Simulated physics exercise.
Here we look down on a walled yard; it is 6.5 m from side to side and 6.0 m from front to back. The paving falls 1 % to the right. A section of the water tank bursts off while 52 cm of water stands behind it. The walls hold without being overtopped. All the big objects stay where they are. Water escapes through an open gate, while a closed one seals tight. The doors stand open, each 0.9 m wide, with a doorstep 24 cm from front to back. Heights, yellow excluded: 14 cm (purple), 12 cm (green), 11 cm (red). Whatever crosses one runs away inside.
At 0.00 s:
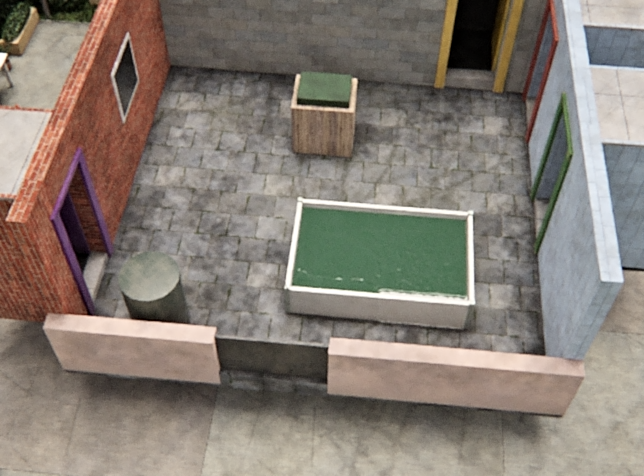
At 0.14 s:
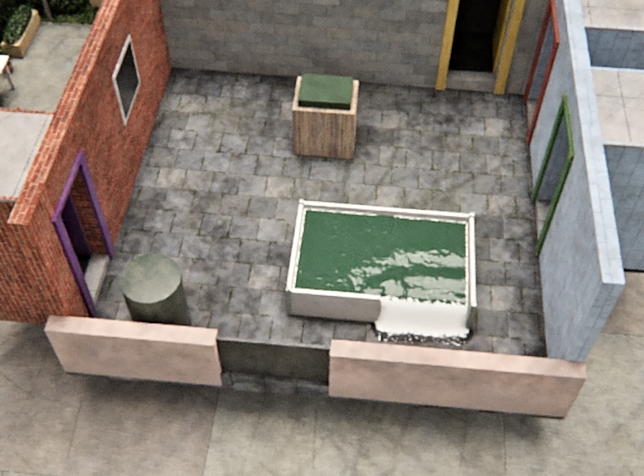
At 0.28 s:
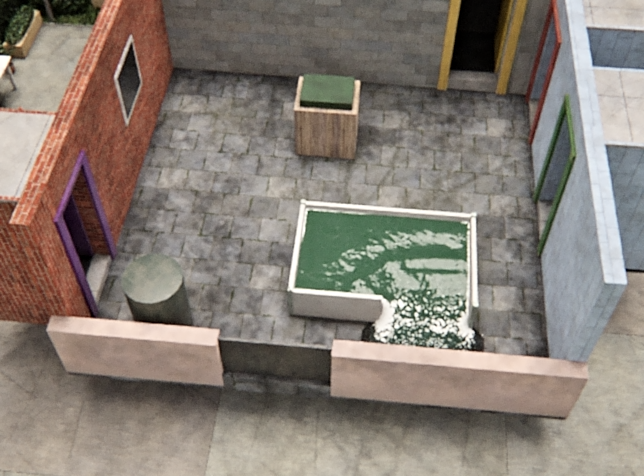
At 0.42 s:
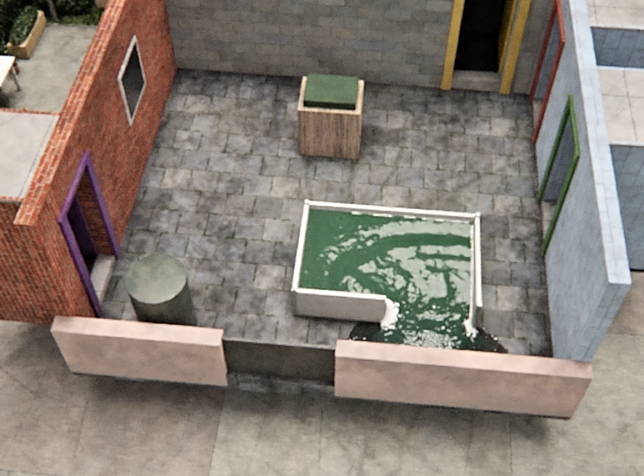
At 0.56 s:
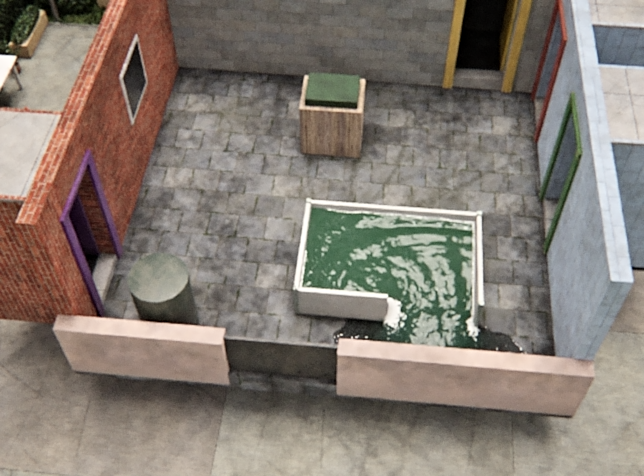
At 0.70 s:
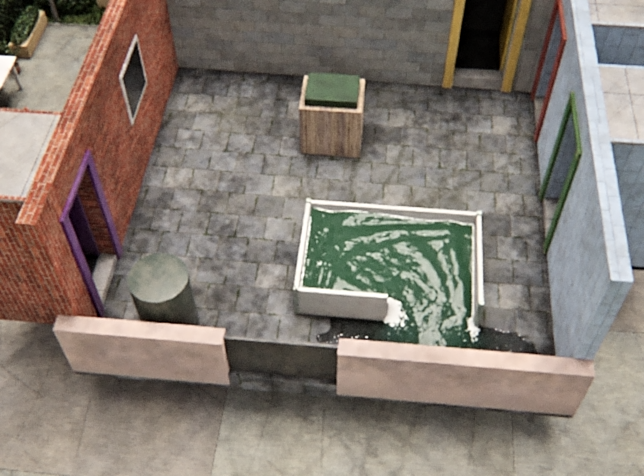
Green water bursts through the tank's front wall and spreads over the grey paving.
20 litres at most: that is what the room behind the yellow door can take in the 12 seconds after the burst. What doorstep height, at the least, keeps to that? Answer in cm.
I would say about 11 cm.
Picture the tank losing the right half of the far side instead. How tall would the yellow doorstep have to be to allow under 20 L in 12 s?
Then it needs around 19 cm.
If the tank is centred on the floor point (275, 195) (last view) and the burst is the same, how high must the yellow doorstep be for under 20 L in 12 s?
Roughly 8.5 centimetres.
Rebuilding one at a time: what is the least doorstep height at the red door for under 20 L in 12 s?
For red: Close to 11.0 cm.
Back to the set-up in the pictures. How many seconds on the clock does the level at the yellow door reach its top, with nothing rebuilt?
About 4.0 seconds.
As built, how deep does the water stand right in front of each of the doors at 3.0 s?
Depth (cm): Purple 1 / yellow 0 / green 5 / red 1.
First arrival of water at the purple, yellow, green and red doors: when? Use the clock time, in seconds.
Purple 3.0 s, yellow 3.6 s, green 2.0 s, red 3.0 s.
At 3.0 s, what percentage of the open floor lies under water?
Wet: Close to 40 %.
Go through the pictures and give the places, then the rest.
The water tank at (382, 253) is whole and still, 52 cm deep; the yellow door at (477, 44) is dry, in the first frame.
The gap is at (422, 317), the front 0.2 m out at (381, 334); the back of the water tank holds 52 cm, in the second frame.
The gap is at (424, 318), the front 0.7 m out at a hidden place; the back of the water tank holds 52 cm, in the third frame.
The gap is at (428, 318), the front 0.9 m out at a hidden place; the back of the water tank holds 52 cm, in the fourth frame.
The gap is at (430, 316), the front 1.1 m out at a hidden place; the back of the water tank holds 48 cm, in the fifth frame.
The front is at a hidden place, 1.2 m from the gap at (430, 316); 1.8 m2 of floor is wet, 43 cm left at the back; the yellow door at (485, 44), 5.1 m from the gap, is still 5.2 m from the nearest water, in the sixth frame.
After 1.4 s water covers 10 % of the floor, deepest (50 cm) near (558, 390); it has not reached the yellow door.
After 3.0 s water covers 40 % of the floor, deepest (32 cm) near (545, 388); it has not reached the yellow door.
After 12.0 s water covers 100 % of the floor, deepest (10 cm) near (393, 84); 7 cm at the yellow door, 0 litres in over its 24 cm doorstep.
At the yellow door as built, the water arrived by 3.6 s and peaked near 18 cm at 4.0 s.
Run again over the same 12 s with other heights there, 36 litres in over 9.5 cm, 8 litres over 13 cm. The limit of 20 litres is kept from about 11 cm up.
